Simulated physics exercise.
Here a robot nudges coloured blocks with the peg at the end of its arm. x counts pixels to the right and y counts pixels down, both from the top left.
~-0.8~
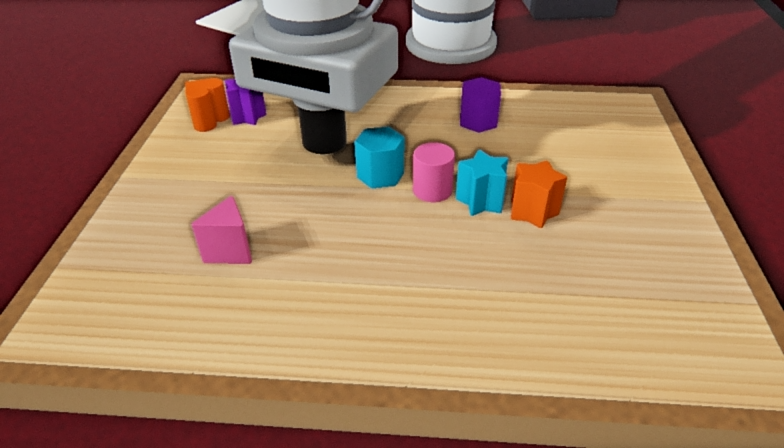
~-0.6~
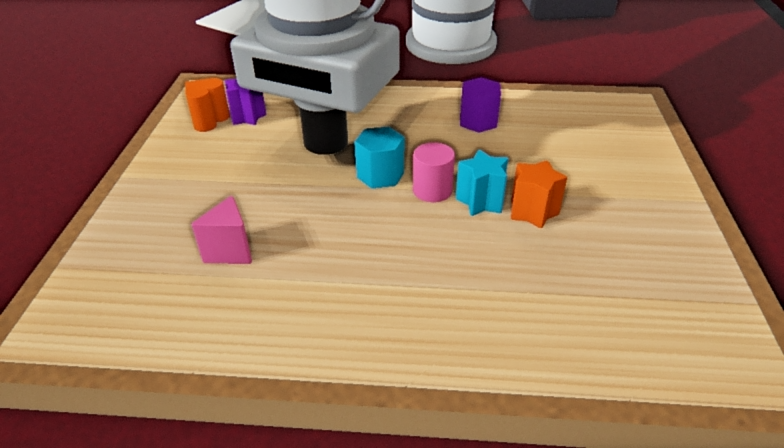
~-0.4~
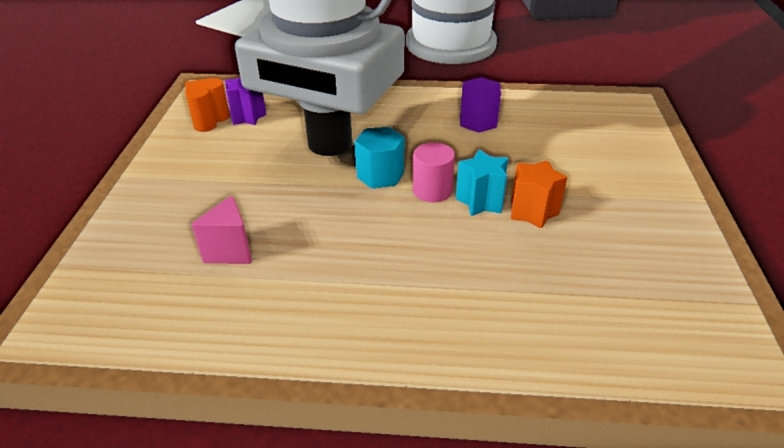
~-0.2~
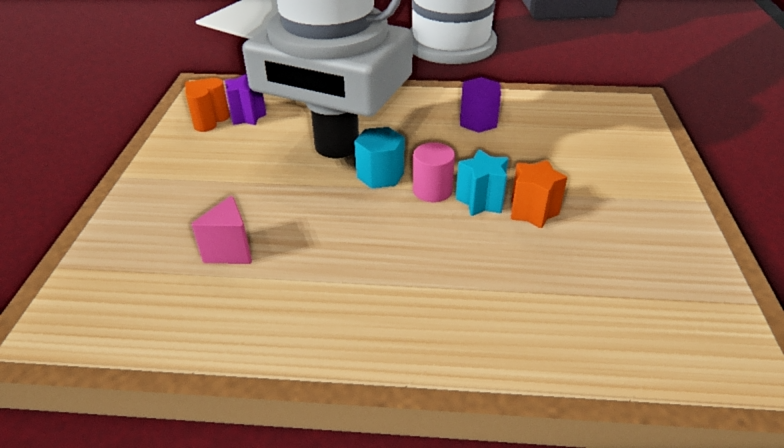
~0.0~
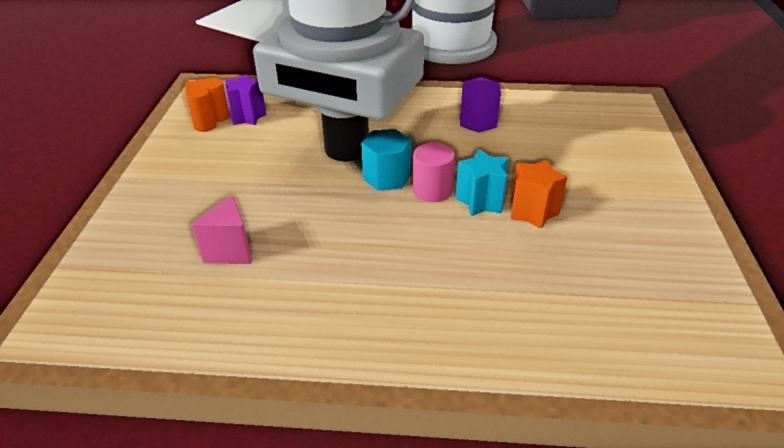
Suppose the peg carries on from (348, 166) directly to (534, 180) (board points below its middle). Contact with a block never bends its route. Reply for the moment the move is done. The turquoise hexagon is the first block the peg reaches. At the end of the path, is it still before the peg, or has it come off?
It lies beside or behind the peg.
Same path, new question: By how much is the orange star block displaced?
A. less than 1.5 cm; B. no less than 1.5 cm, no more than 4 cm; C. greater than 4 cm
I choose B.
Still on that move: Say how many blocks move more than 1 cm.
Blocks that move over 1 cm: Three or more.
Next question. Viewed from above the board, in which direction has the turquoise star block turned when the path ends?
It turns round anticlockwise.
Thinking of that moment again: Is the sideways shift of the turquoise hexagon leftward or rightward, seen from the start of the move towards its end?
It's pushed right.
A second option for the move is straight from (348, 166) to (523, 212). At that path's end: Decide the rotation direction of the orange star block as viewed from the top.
Anticlockwise, looking down.
The first path, step by step. One third of the way, peg at (411, 154); turquoise hexagon at (446, 154), turned 40° clockwise; pink circular block at (474, 175); turquoise star block at (515, 179), turned 40° anticlockwise; orange star block at (559, 176), turned 25° anticlockwise.
Two thirds of the way, peg at (473, 159); turquoise hexagon at (487, 166), turned 110° clockwise; pink circular block at (487, 195); turquoise star block at (527, 188), turned 55° anticlockwise; orange star block at (567, 178), turned 45° anticlockwise.
At the end, peg at (537, 163); turquoise hexagon at (499, 167), turned 145° clockwise; pink circular block at (486, 195); turquoise star block at (529, 190), turned 60° anticlockwise; orange star block at (567, 178), turned 45° anticlockwise.
